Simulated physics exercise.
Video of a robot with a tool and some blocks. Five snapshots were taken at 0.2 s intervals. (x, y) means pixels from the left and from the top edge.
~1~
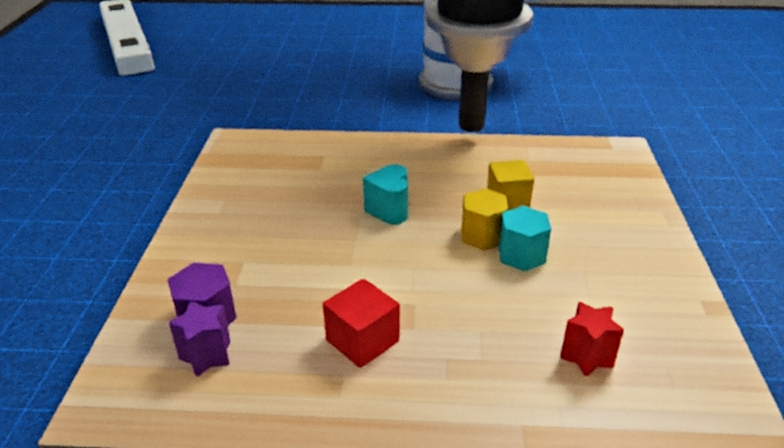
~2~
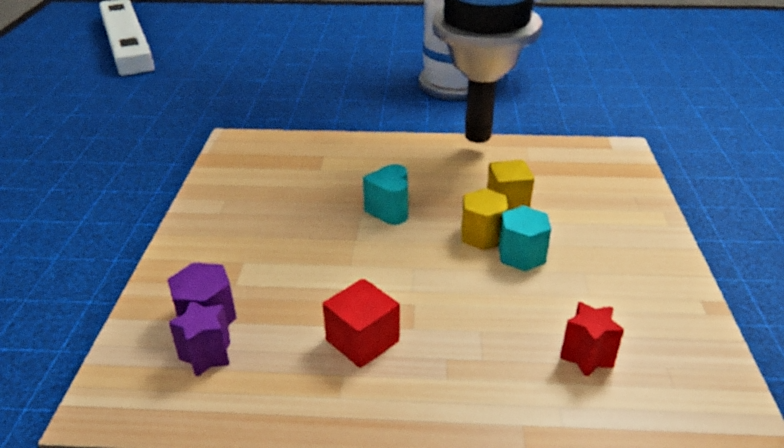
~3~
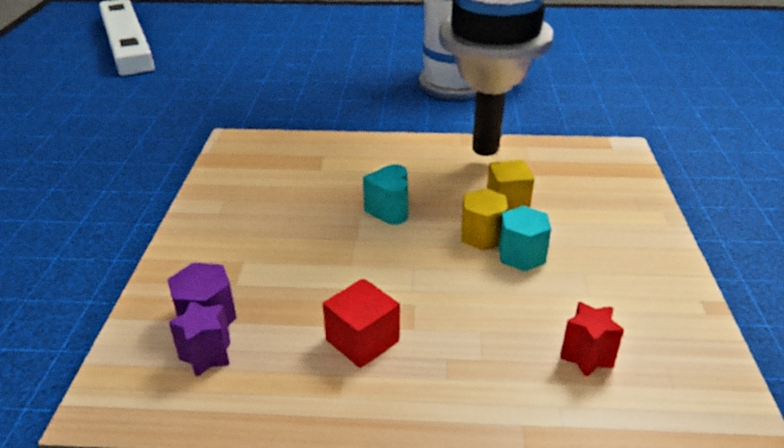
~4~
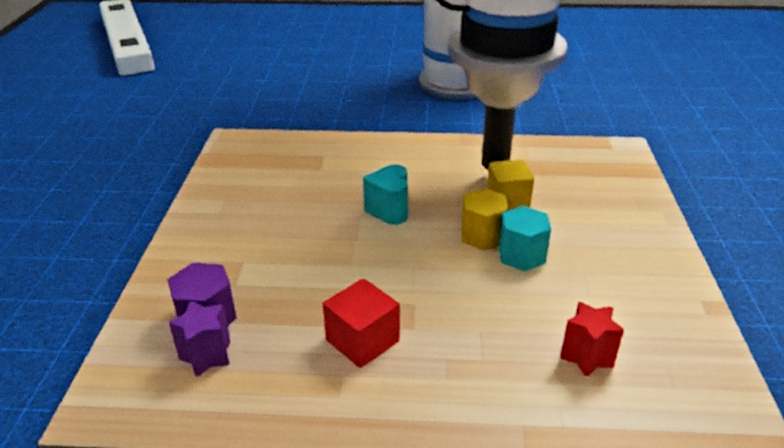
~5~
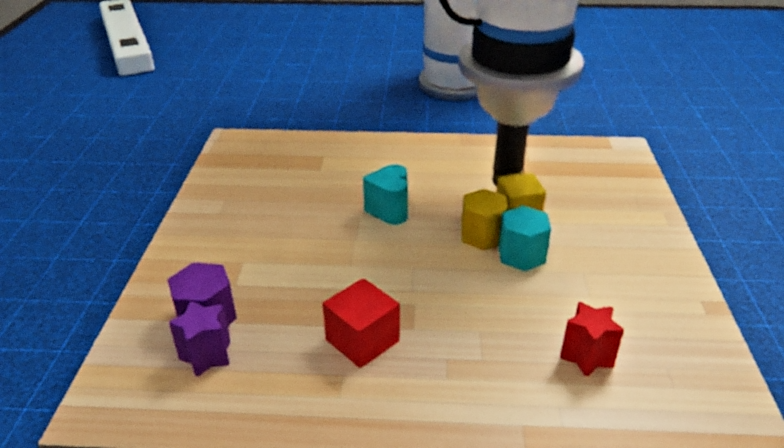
A robot arm's dark tool moves down and slightly right toward a cluster of yellow and turquoise blocks on a wooden board, then nudges the yellow square block slightly right and nearer, while the other blocks stay still.
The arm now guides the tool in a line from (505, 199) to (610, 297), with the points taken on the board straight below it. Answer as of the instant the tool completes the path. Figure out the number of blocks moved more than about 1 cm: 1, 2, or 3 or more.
Here I'd predict two blocks moving more than 1 cm.
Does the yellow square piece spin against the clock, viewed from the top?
In short: No.
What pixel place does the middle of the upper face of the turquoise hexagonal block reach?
Near (520, 261).
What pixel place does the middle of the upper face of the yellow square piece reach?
The centre of its top will be at (560, 248).
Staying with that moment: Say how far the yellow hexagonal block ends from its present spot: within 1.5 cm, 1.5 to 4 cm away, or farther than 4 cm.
Under 1.5 cm.
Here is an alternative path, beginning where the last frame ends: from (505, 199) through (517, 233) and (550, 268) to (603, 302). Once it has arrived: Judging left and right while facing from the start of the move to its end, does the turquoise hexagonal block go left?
It seems not.
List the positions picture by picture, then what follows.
Tool's lower end (471, 127); yellow hexagonal block (486, 201); yellow square piece (512, 170); turquoise hexagonal block (527, 220), in the first frame.
Tool (478, 137); blocks still, in the second frame.
Tool (486, 150); blocks still, in the third frame.
Tool (495, 165); blocks still, in the fourth frame.
Tool (507, 183); yellow hexagonal block (486, 201); yellow square piece (522, 184); turquoise hexagonal block (527, 220), in the fifth frame.
On the path given first. One third of the way, tool (539, 212); yellow square piece (543, 216), turned 40° clockwise; turquoise hexagonal block (528, 240).
Two thirds of the way, tool (575, 244); yellow square piece (558, 244), turned 70° clockwise; turquoise hexagonal block (523, 260), turned 25° clockwise.
At the end, tool (614, 280); yellow hexagonal block still; yellow square piece (560, 248), turned 75° clockwise; turquoise hexagonal block (520, 261), turned 30° clockwise.
